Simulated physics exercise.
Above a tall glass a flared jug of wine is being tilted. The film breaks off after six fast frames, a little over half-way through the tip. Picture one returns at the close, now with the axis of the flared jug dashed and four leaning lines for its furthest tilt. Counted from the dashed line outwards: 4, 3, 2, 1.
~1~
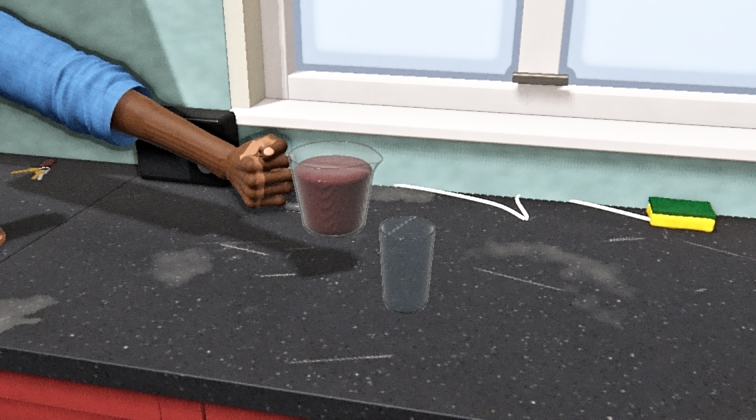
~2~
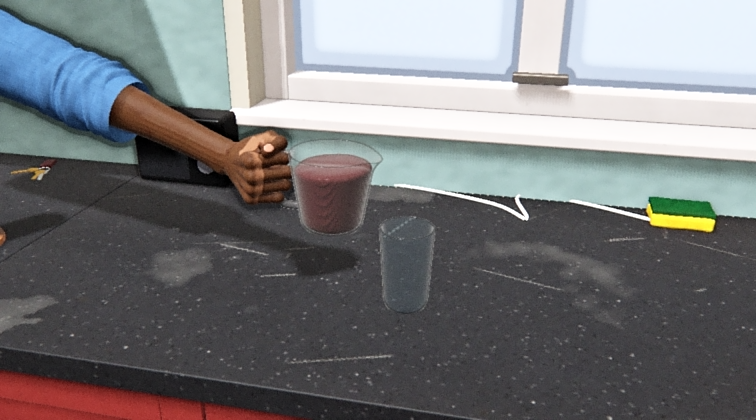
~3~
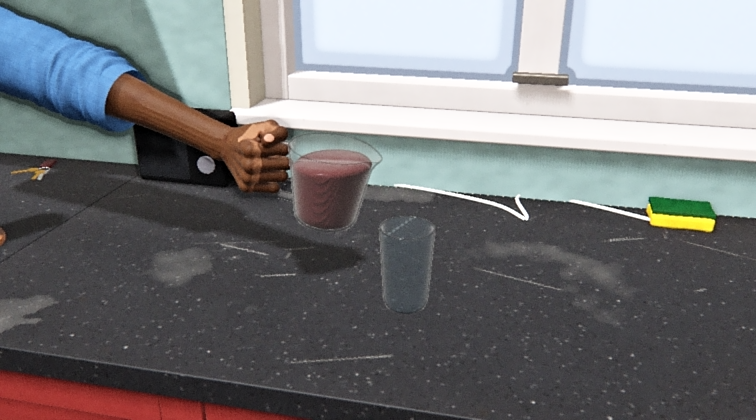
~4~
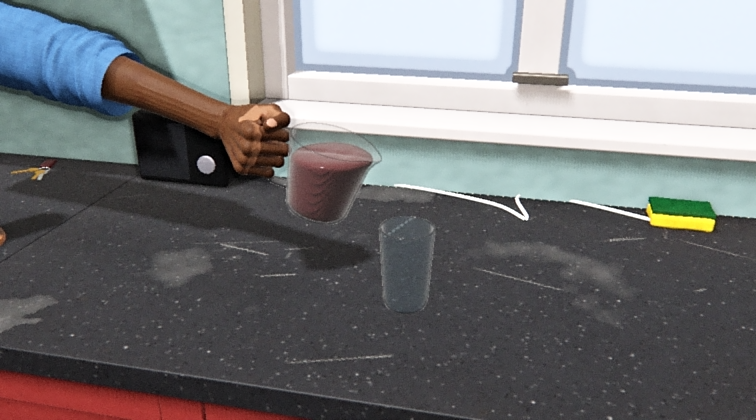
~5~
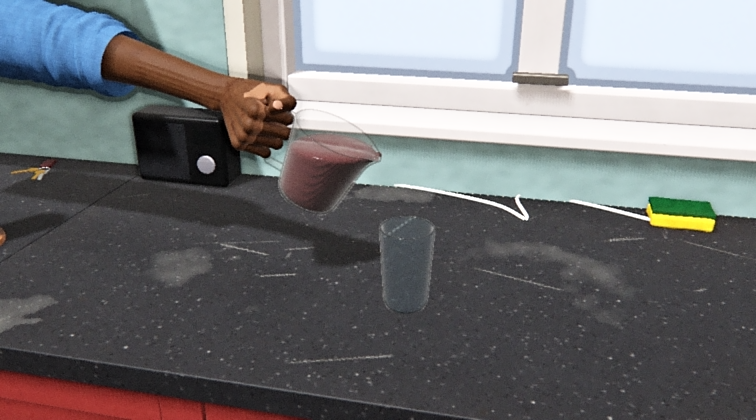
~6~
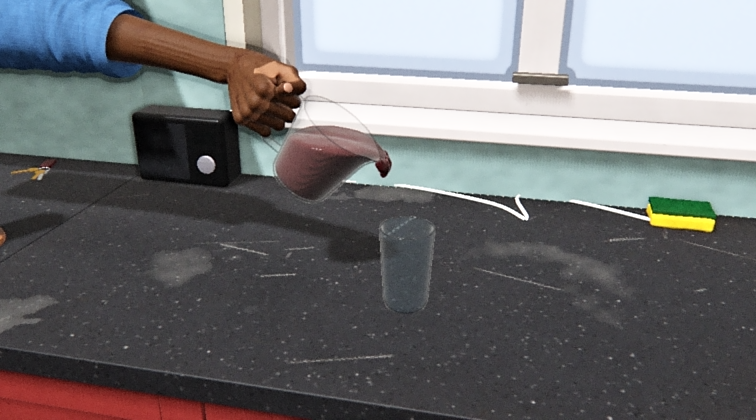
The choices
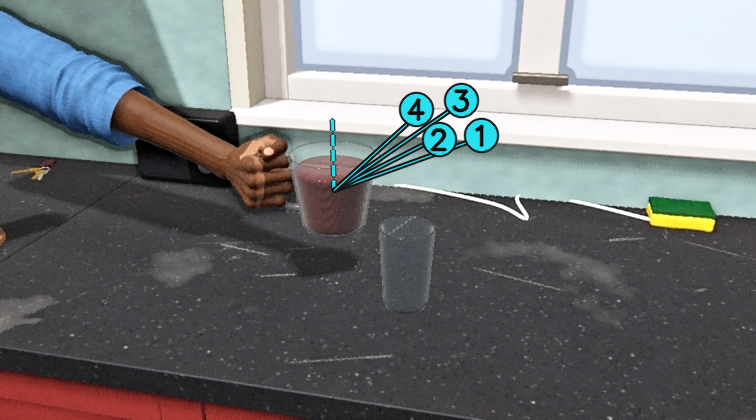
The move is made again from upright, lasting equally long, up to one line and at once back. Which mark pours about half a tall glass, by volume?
4 is best.
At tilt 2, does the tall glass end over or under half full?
Over.
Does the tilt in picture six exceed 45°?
No, it does not.
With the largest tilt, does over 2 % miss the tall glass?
Yes.
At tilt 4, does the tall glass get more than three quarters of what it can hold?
No, less.
On the marked copy, 1 at (466, 142); 2 at (422, 145); 3 at (448, 111); 4 at (406, 124).
Choosing 1, the tall glass ends with about 80 % of what it can hold; 18 % of the wine is spilt.
Choosing 2, the tall glass ends with about 78 % of what it can hold; 7 % of the wine is spilt.
Choosing 3, the tall glass ends with about 66 % of what it can hold.
Choosing 4, the tall glass ends with about 49 % of what it can hold.
